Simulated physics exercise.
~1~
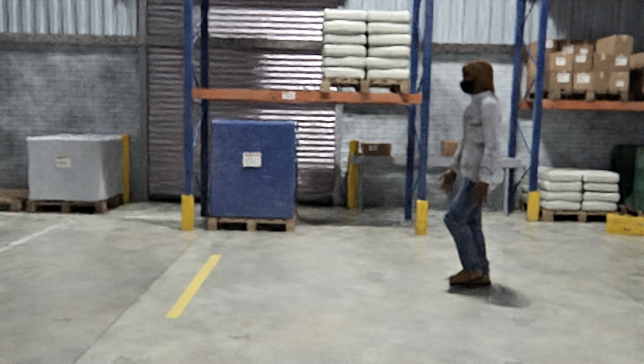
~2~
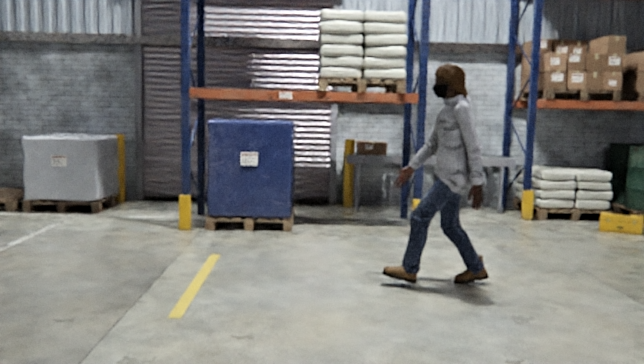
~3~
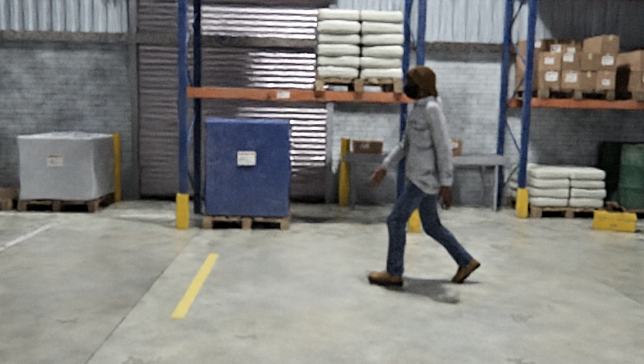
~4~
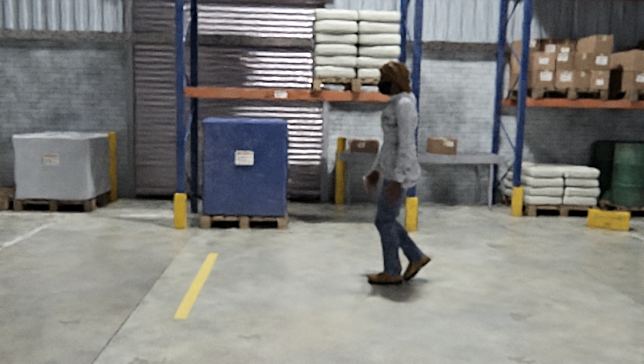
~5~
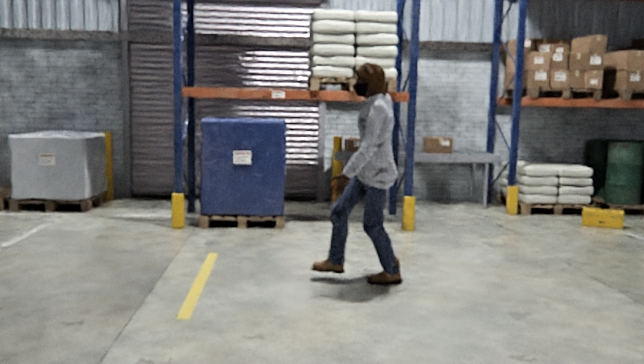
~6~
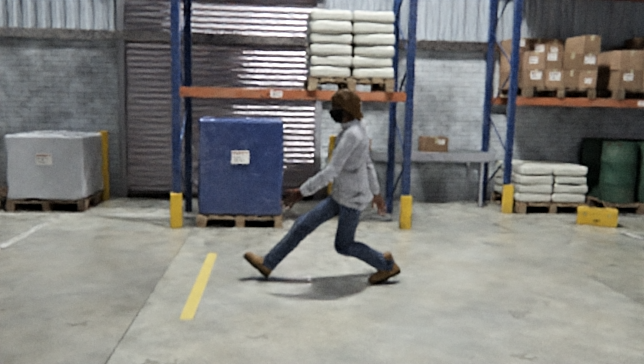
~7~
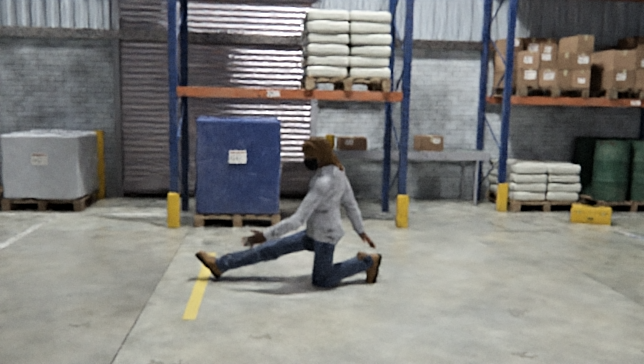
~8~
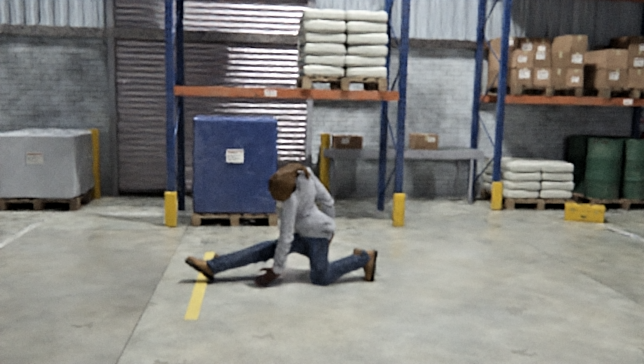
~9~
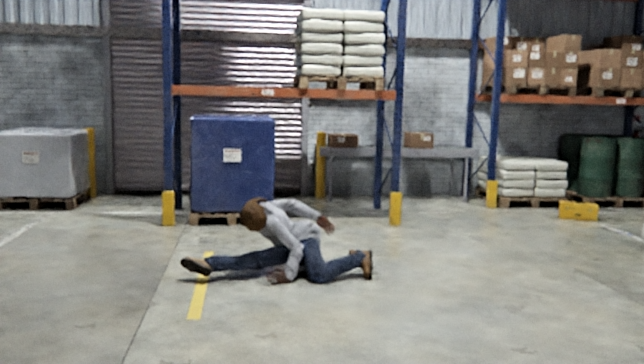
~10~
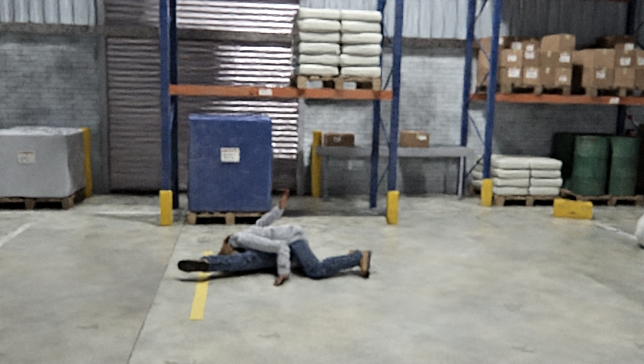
A person in a grey top, jeans and a dark face mask walks from right to left across a warehouse floor, past tall racks holding white sacks and brown boxes, while the view drifts slightly sideways. Nearing a strip of yellow tape, the walker takes a long stride and sinks, front leg sliding out across the tape and back knee dropping to the floor. The torso folds forward, one hand reaching toward the ground. The body then slumps low over the outstretched leg, ending with head, chest and hips short of the tape.
